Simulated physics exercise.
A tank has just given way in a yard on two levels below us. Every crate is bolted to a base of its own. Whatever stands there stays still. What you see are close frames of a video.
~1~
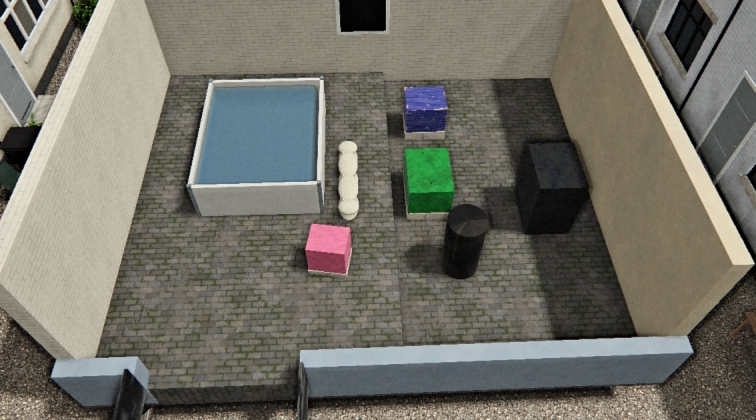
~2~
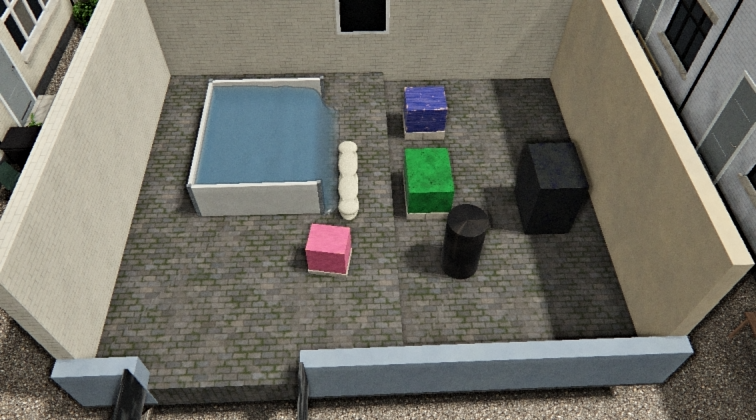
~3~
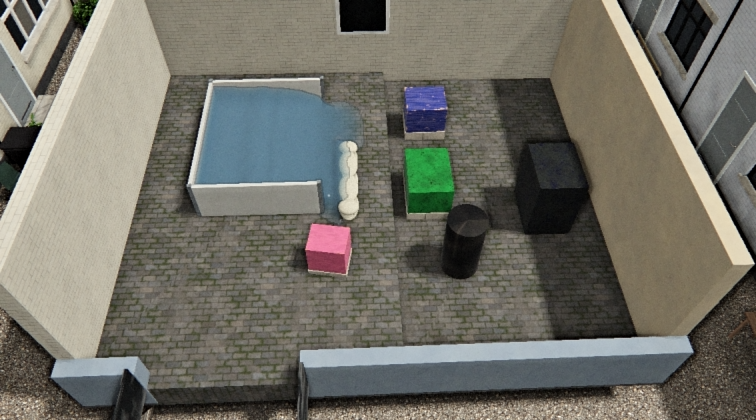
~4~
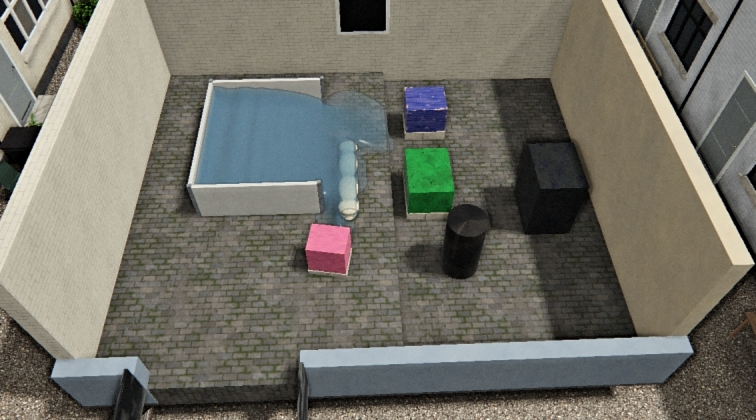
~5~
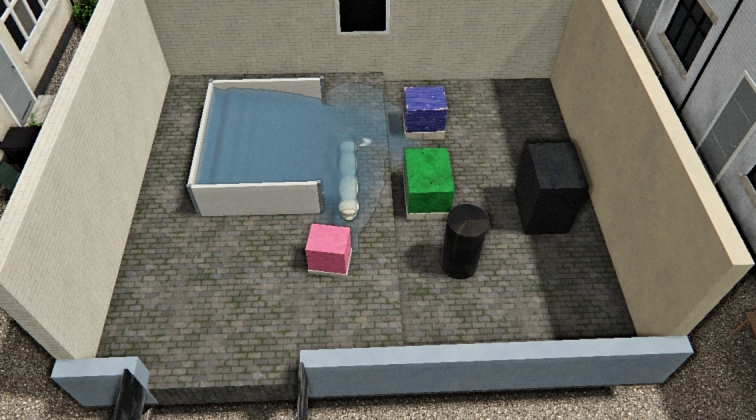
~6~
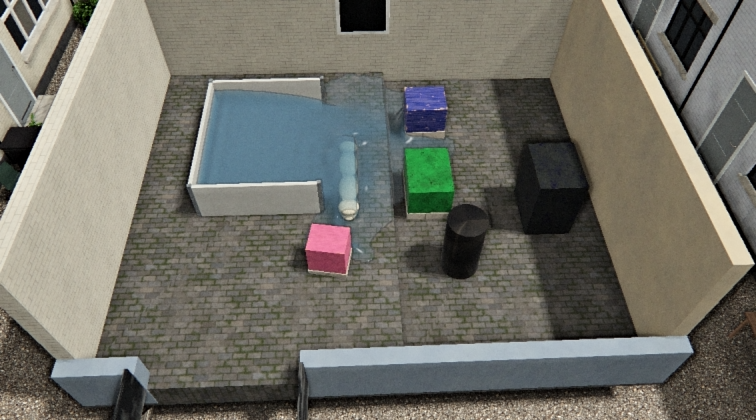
Water sits still in an open, white-walled tank at the left of a walled, brick-paved yard seen from high above. To its right are a row of cream rounded shapes, blue and green blocks, a black cylinder and a black box, with a pink block nearer us. The tank's right side gives way and water pours out rightward, washing over the cream shapes and spreading toward the coloured blocks, while the camera stays still.
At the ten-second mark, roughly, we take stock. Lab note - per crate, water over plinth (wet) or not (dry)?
Green crate: Wet; blue crate: Wet; pink crate: Wet.
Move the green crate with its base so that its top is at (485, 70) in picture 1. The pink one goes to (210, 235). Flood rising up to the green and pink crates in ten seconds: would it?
Green crate: Overtopped; pink crate: Not reached.
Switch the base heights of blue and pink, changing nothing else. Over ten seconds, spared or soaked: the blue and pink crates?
After ten seconds the blue crate is swamped, and the pink crate is swamped.
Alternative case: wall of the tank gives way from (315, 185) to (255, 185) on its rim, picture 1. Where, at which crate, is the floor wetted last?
The blue one.
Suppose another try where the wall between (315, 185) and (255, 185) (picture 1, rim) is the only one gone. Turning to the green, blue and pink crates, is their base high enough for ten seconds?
Then the green crate is untouched, the blue crate is untouched and the pink crate gets flooded.
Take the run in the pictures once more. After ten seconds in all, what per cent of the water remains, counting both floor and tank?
The share not yet gone is roughly 98 percent.
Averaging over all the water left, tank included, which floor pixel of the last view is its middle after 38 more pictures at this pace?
The spot I would choose is (435, 189).
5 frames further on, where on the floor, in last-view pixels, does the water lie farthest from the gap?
Roughly (558, 137).
A moment on, water covers 30 % of the floor; the green crate water round its plinth, the blue crate water round its plinth, the pink crate water round its plinth.
Next, water covers 50 % of the floor; the green crate water round its plinth, the blue crate water round its plinth, the pink crate water round its plinth.
Then, water covers 65 % of the floor; the green crate water round its plinth, the blue crate water round its plinth, the pink crate water round its plinth.
Later, water covers 70 % of the floor; the green crate water round its plinth, the blue crate water round its plinth, the pink crate water round its plinth.
In the end, water covers 70 % of the floor; the green crate was topped, the blue crate was topped, the pink crate was topped.
